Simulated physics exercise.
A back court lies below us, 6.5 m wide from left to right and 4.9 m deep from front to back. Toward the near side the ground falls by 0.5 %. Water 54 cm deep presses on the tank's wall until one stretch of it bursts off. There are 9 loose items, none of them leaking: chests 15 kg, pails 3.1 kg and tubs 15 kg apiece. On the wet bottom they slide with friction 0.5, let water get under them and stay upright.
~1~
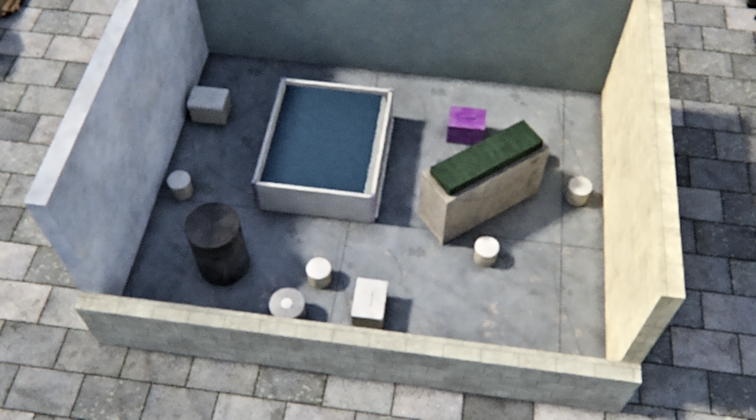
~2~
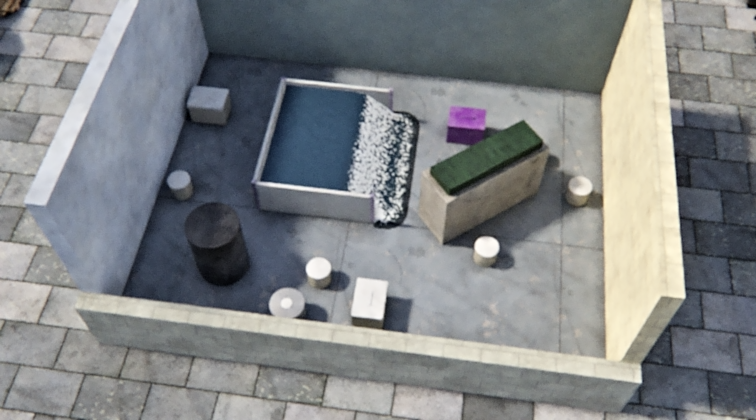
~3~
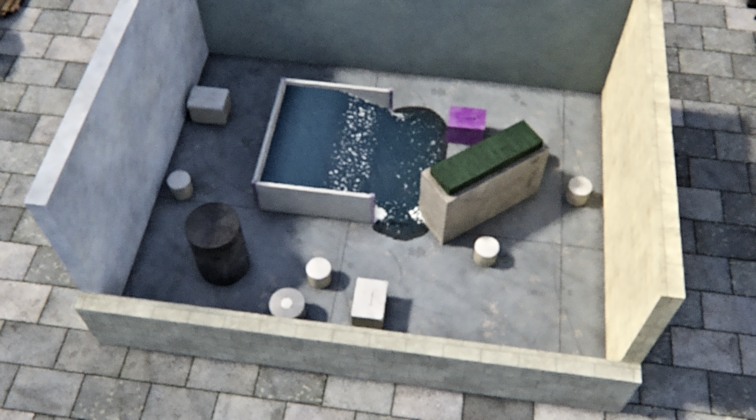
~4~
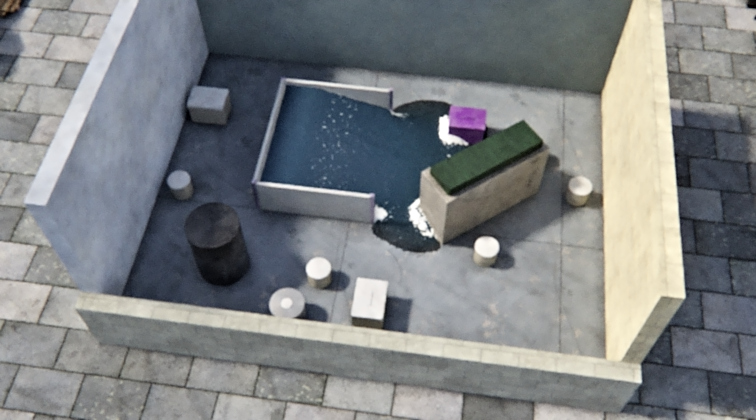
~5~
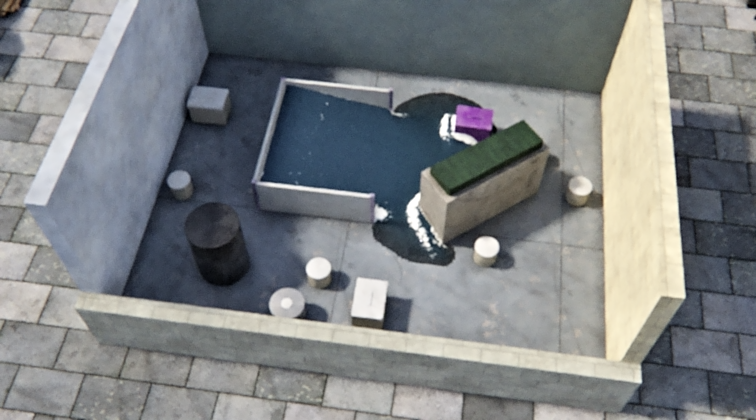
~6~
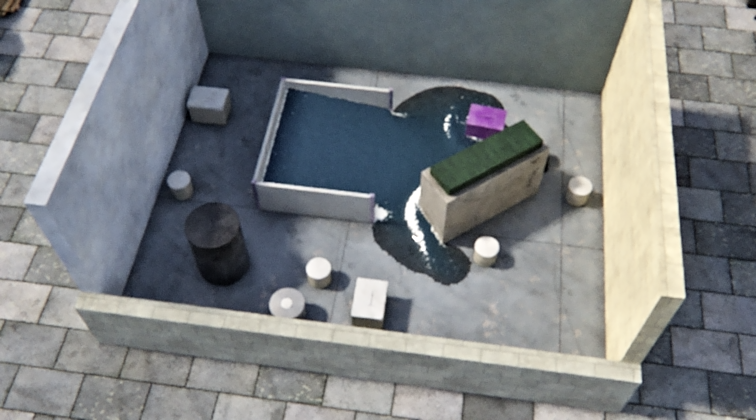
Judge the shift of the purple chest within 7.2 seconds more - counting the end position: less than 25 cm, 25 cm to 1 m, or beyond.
Purple chest winds up a long way off.
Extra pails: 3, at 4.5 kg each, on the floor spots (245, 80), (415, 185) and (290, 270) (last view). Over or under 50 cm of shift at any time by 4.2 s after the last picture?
Answers, first to last: Not exceeding, exceeding, not exceeding.
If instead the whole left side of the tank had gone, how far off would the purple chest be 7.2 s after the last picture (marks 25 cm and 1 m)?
Result: The purple chest remains where it was.
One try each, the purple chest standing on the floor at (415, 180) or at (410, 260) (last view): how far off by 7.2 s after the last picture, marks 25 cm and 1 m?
At the first spot it winds up far off; at the second it winds up far off.
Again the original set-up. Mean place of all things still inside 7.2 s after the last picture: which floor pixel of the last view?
Centred roughly on (249, 231).
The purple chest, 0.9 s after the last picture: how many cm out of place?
About 150 cm by then.
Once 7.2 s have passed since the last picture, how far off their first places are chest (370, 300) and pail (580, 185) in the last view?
140 cm and 400 cm, respectively.
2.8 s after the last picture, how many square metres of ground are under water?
Roughly 20 m2 of it is wet.
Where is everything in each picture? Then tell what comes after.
The first frame shows the purple chest at (467, 117), on the bottom; 2.9 m2 under water; 0 of 9 have shifted.
The second frame shows the purple chest at (467, 117), on the bottom; water covers 3.9 m2; 0 of 9 have shifted.
The third frame shows the purple chest at (467, 117), on the bottom; 4.9 m2 under water; 0 of 9 have shifted.
The fourth frame shows the purple chest at (468, 117), on the bottom; 5.8 m2 under water; 0 of 9 have shifted.
The fifth frame shows the purple chest at (474, 117) rests on the ground, 11 cm from its start; water covers 6.6 m2; 1 of 9 have shifted.
The sixth frame shows the purple chest at (487, 117), on the bottom, 30 cm from its start; water covers 7.4 m2; 1 of 9 have shifted.
Then, 0.9 s after the last picture the purple chest is near (569, 83), 1.7 m from its start, aground; 1 afloat.
Then, 2.8 s after the last picture the purple chest is near (560, 185), 1.8 m from its start, afloat; 3 afloat.
Then, 4.8 s after the last picture the purple chest is near (511, 293), 3.0 m from its start, afloat; 5 afloat.
Then, 7.2 s after the last picture the purple chest is near (379, 268), 2.9 m from its start, afloat; 4 afloat.
